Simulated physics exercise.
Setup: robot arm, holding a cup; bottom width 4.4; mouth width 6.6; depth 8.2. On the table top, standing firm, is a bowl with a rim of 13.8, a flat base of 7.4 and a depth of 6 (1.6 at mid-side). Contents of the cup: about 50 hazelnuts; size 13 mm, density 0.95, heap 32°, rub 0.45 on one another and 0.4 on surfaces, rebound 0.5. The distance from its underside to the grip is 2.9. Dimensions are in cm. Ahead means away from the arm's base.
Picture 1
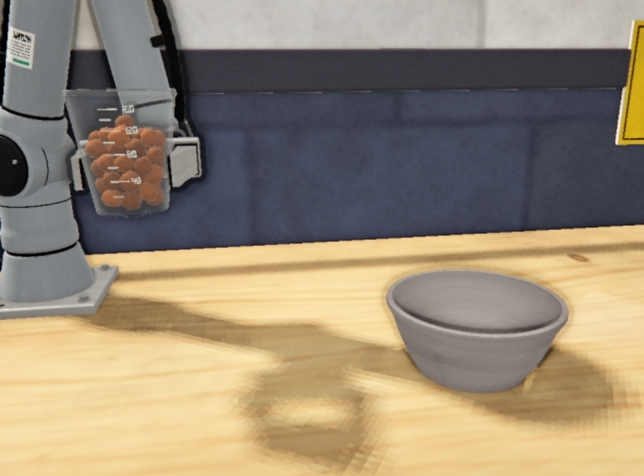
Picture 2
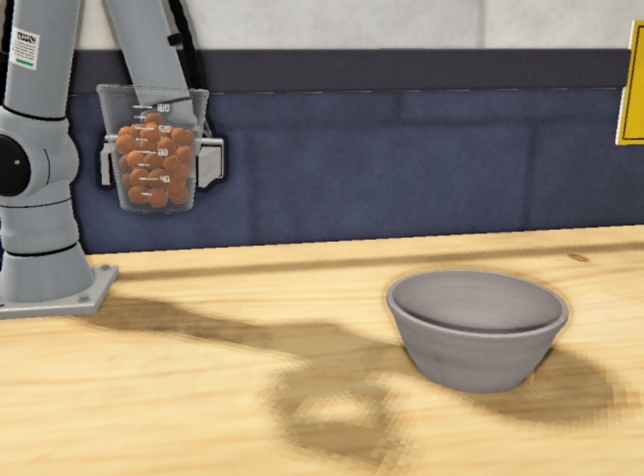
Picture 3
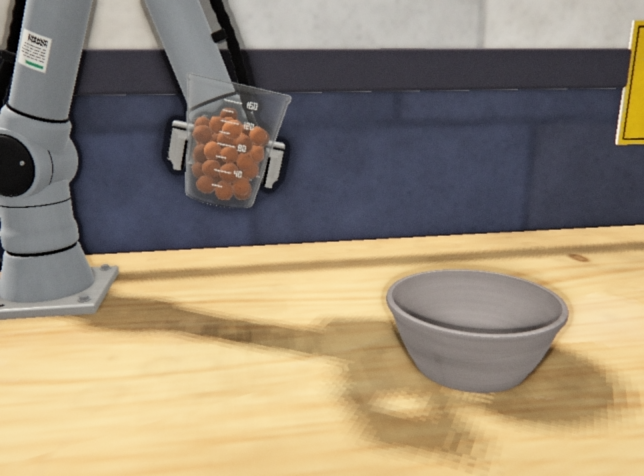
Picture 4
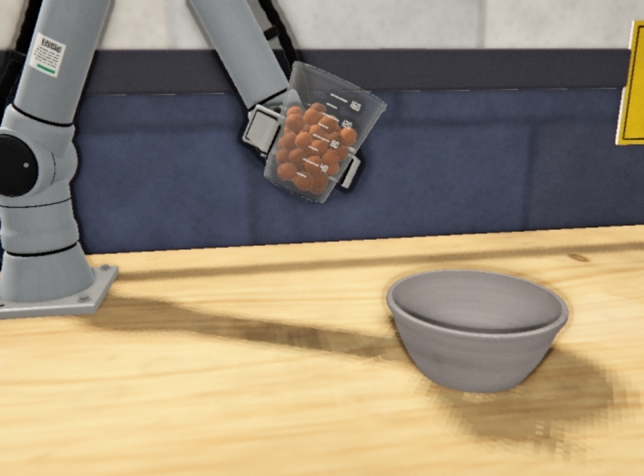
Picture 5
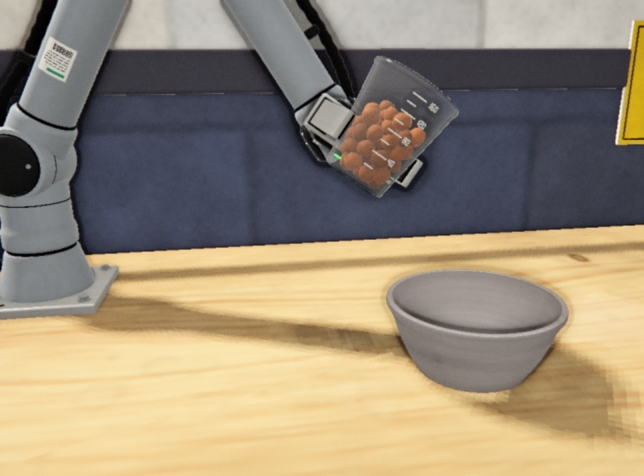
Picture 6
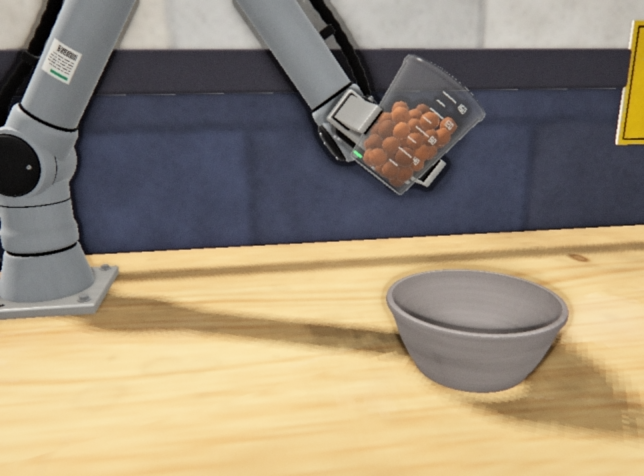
A gray robot arm carried a clear cup of round, reddish-brown nuts rightward from near its base, tilting it steadily toward the right, while a gray bowl stayed still on the wooden table.
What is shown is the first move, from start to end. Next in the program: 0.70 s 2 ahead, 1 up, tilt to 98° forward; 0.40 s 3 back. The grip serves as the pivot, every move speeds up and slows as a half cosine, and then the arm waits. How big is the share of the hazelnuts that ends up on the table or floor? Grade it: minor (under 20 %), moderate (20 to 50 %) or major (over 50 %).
Minor, under 20 %.
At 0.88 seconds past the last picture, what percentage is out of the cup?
I'd say some 40 percent by then.
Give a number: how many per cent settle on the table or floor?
I'd estimate close to 0 percent.
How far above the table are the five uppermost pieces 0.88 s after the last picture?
Estimated height above table: About 20 centimetres.
Then, 0.44 s after the last picture, tilted 80° forward, highest piece 22 above the table; 48 in the cup.
Then, 0.88 s after the last picture, tilted 98° forward, highest piece 20 above the table; 30 in the cup, 13 in the bowl, 5 in flight or on a rim.
Then, 1.30 s after the last picture, tilted 98° forward, highest piece 18 above the table; 41 in the bowl, 4 in the cup, 3 in flight or on a rim.
Then, 2.35 s after the last picture, tilted 98° forward, highest piece 2 above the table; 48 in the bowl.
Final count, 48 in the bowl. That is 0 % on the table or floor.
